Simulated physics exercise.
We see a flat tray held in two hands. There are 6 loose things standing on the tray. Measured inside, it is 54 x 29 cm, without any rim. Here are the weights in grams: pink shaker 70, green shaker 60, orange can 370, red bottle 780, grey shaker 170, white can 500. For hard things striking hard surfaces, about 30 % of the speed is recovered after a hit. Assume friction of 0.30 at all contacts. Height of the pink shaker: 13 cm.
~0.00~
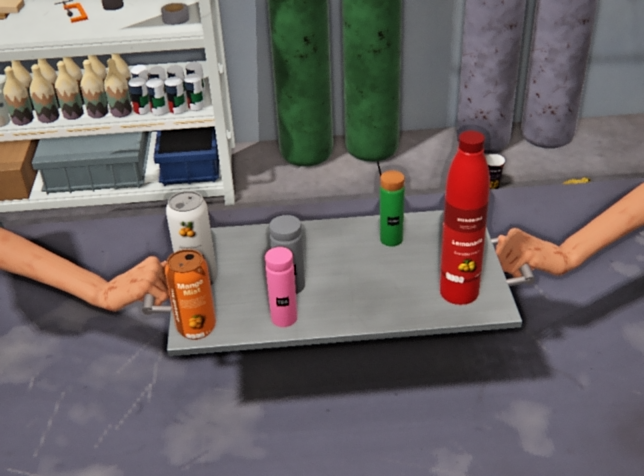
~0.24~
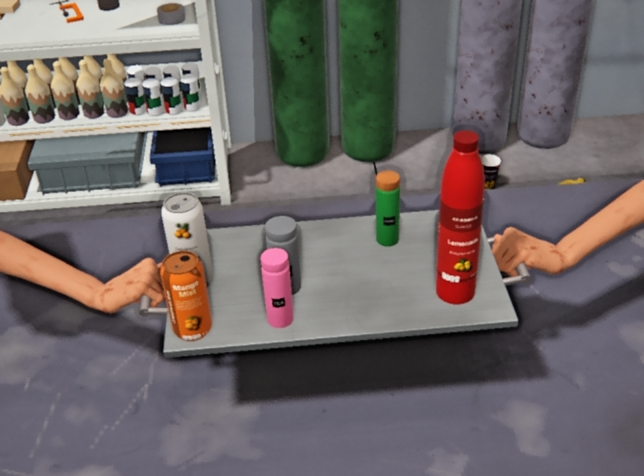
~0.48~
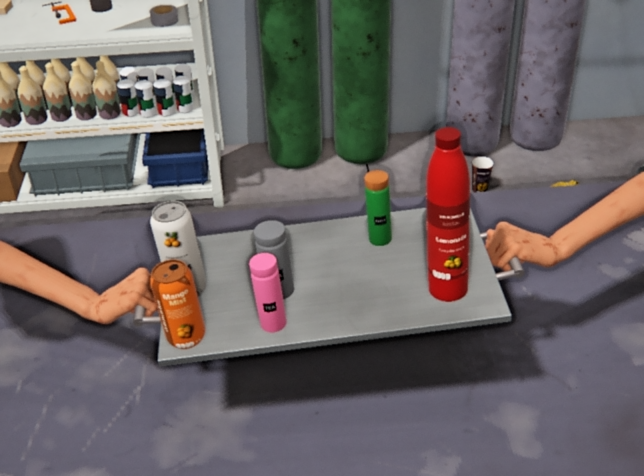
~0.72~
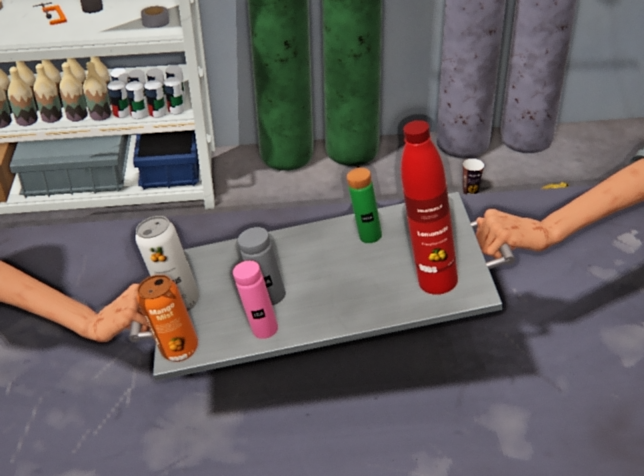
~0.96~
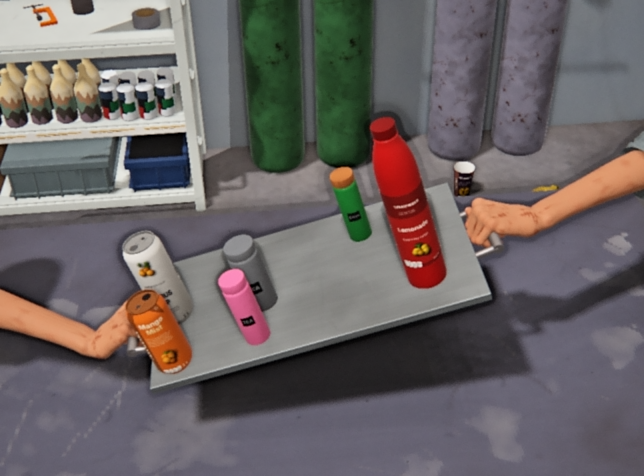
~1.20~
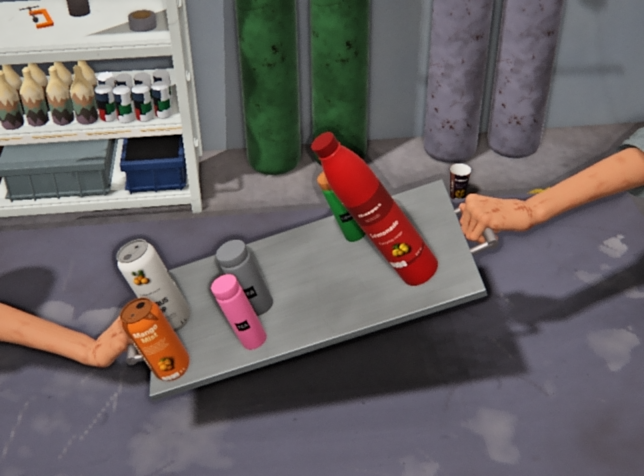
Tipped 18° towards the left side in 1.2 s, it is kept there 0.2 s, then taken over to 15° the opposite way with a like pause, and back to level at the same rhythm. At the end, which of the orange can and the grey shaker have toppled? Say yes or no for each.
Orange can: Yes; grey shaker: Yes.
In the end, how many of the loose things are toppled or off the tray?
6.
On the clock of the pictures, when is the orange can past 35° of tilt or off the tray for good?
Answer: Near 1.6 s.
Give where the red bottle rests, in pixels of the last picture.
Rest position, about (161, 277) px.
By 1.60 s, tray at 18°, left edge down; pink shaker now off the tray; grey shaker rocked 24° off its seat near (163, 264); orange can 3 cm from its spot near (139, 346).
By 1.90 s, tray at 11°, left edge down; orange can, grey shaker and white can now off the tray; green shaker on its side; red bottle on its side.
By 2.20 s, tray at 4°, right edge down; green shaker on its side; red bottle on its side.
By 3.40 s, tray at 10°, right edge down; green shaker on its side; red bottle on its side.
When it is over (5.6 s), off the tray and tipped over, pink shaker, orange can, grey shaker and white can; lying over on the tray, green shaker and red bottle. End places, in pixels of the last picture, orange can near (74, 420), grey shaker near (15, 311).
